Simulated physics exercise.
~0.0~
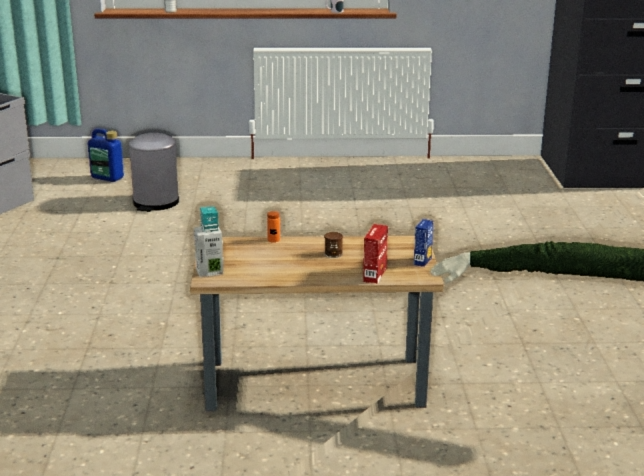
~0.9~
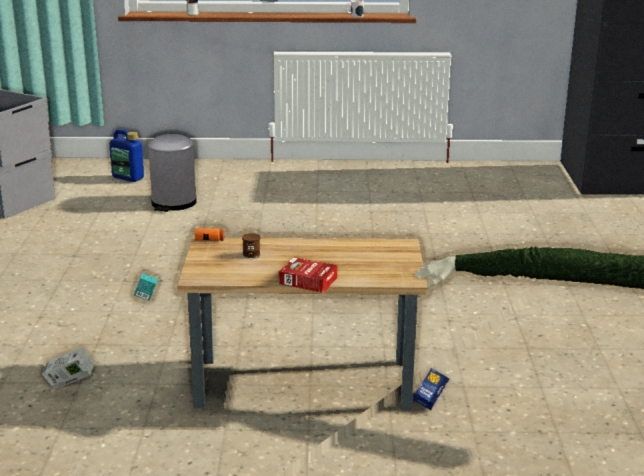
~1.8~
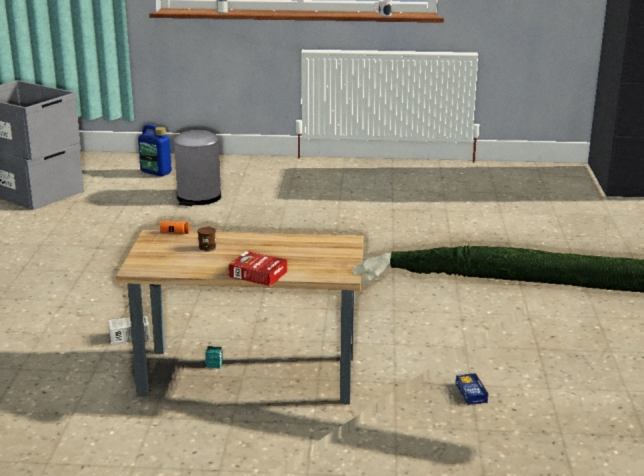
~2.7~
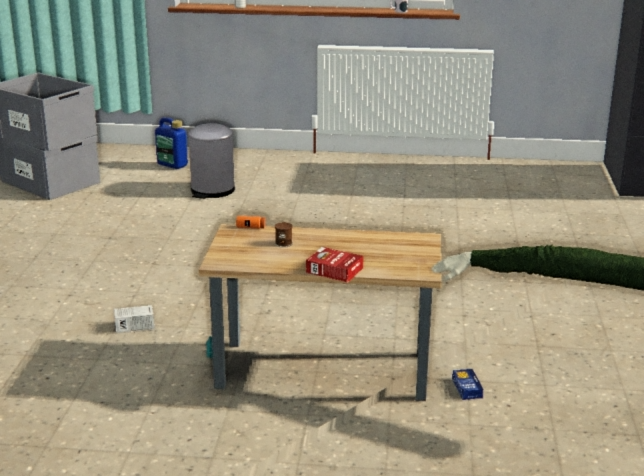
In this clip, a green-sleeved arm jerks a wooden table left and right, toppling a red packet and an orange shaker on top while blue, white and turquoise packages fall to the floor; the brown tin shifts but ends upright on the table.
